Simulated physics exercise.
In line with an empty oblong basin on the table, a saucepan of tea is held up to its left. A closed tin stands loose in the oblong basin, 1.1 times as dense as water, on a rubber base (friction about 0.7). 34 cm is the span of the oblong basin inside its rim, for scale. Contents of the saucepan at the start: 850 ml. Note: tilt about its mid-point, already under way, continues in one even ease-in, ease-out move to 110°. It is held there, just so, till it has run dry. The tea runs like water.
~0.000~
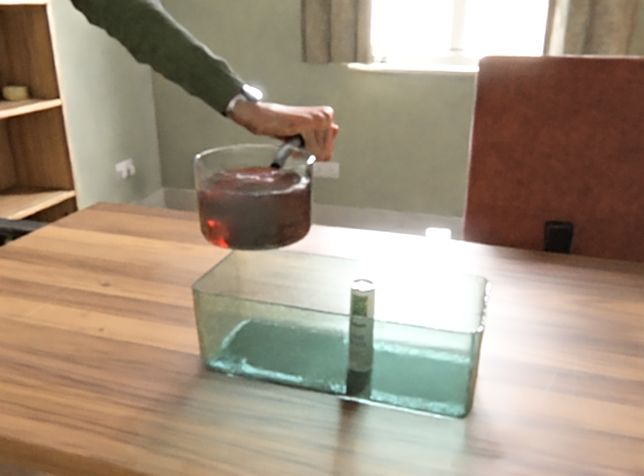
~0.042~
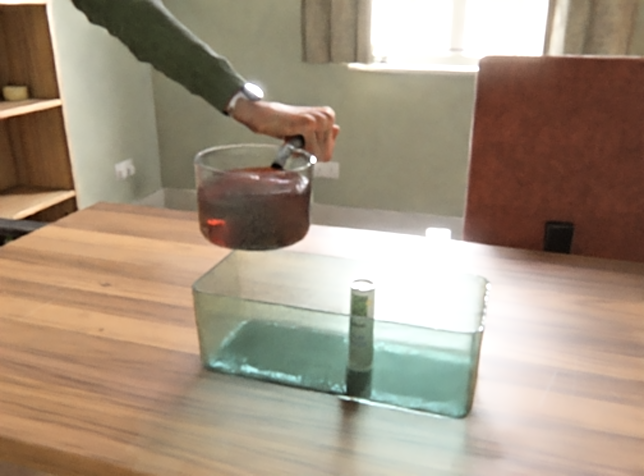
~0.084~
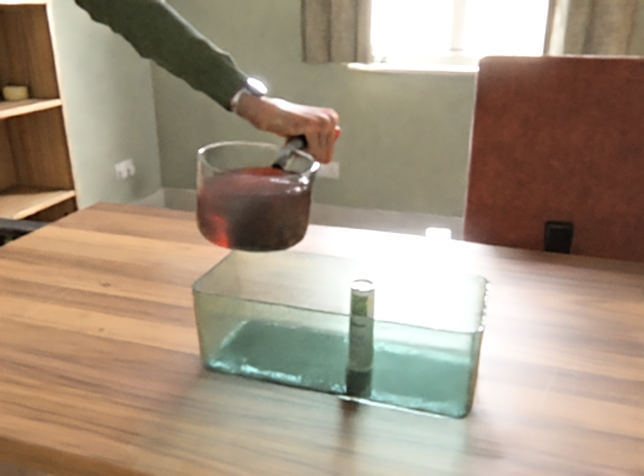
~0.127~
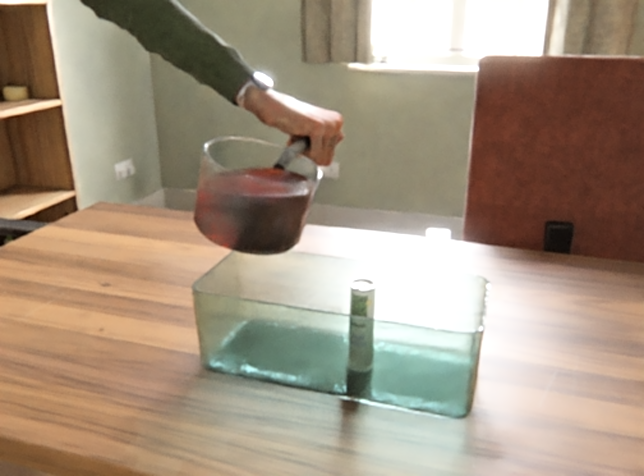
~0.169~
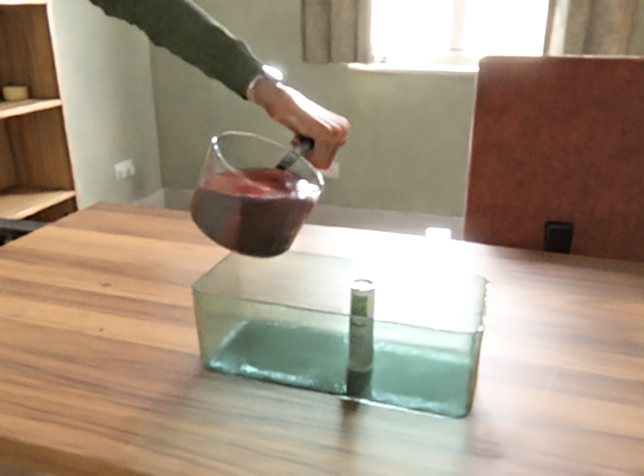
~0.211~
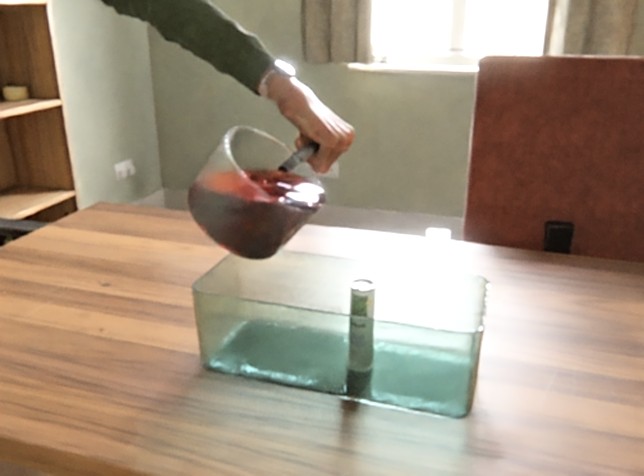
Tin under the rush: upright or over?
It goes down.
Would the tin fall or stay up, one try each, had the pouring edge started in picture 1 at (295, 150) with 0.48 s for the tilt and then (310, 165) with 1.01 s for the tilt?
Try 1: Tipped over; try 2: Still standing.
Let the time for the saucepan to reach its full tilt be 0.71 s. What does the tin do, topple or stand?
The tin tips over.
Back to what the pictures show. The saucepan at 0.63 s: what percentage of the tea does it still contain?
Close to 7 percent of the whole amount.
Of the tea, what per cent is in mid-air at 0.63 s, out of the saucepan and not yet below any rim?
Some 5 per cent.
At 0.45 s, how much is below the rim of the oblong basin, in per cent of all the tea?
40 %, more or less.
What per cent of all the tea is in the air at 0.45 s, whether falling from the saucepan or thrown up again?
Around 26 in a hundred.
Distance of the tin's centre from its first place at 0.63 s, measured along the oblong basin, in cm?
Roughly 3 cm.
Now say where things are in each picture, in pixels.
In the first picture, it leans 0°; its right rim is at (309, 164); the tea meets the walls at (208, 176) and (309, 185); the oblong basin's rim runs from (216, 267) to (486, 305); the tin's top is at (363, 287).
In the second picture, it leans 2°; its right rim is at (310, 166); the tea meets the walls at (207, 175) and (309, 185).
In the third picture, it leans 7°; its right rim is at (313, 172); the tea meets the walls at (208, 175) and (310, 186).
In the fourth picture, it leans 16°; its right rim is at (316, 182); the tea meets the walls at (209, 176) and (313, 188).
In the fifth picture, it leans 26°; its right rim is at (319, 194); the tea meets the walls at (208, 177) and (317, 192).
In the sixth picture, it leans 39°; its right rim is at (318, 209); the tea meets the walls at (203, 175) and (316, 196); 1 per cent is over the edge.
By 0.45 s the tilt is 106° and 35 per cent is still to pour; the tin stands where it began.
By 0.63 s the tilt is 110° and 7 per cent is still to pour; the tin leans 13°.
By 0.82 s the tilt is 110° and 0 per cent is still to pour; the tin leans 55°.
By 1.02 s the tilt is 110° and 0 per cent is still to pour; the tin lies on its side.
At rest the tin lies on its side.
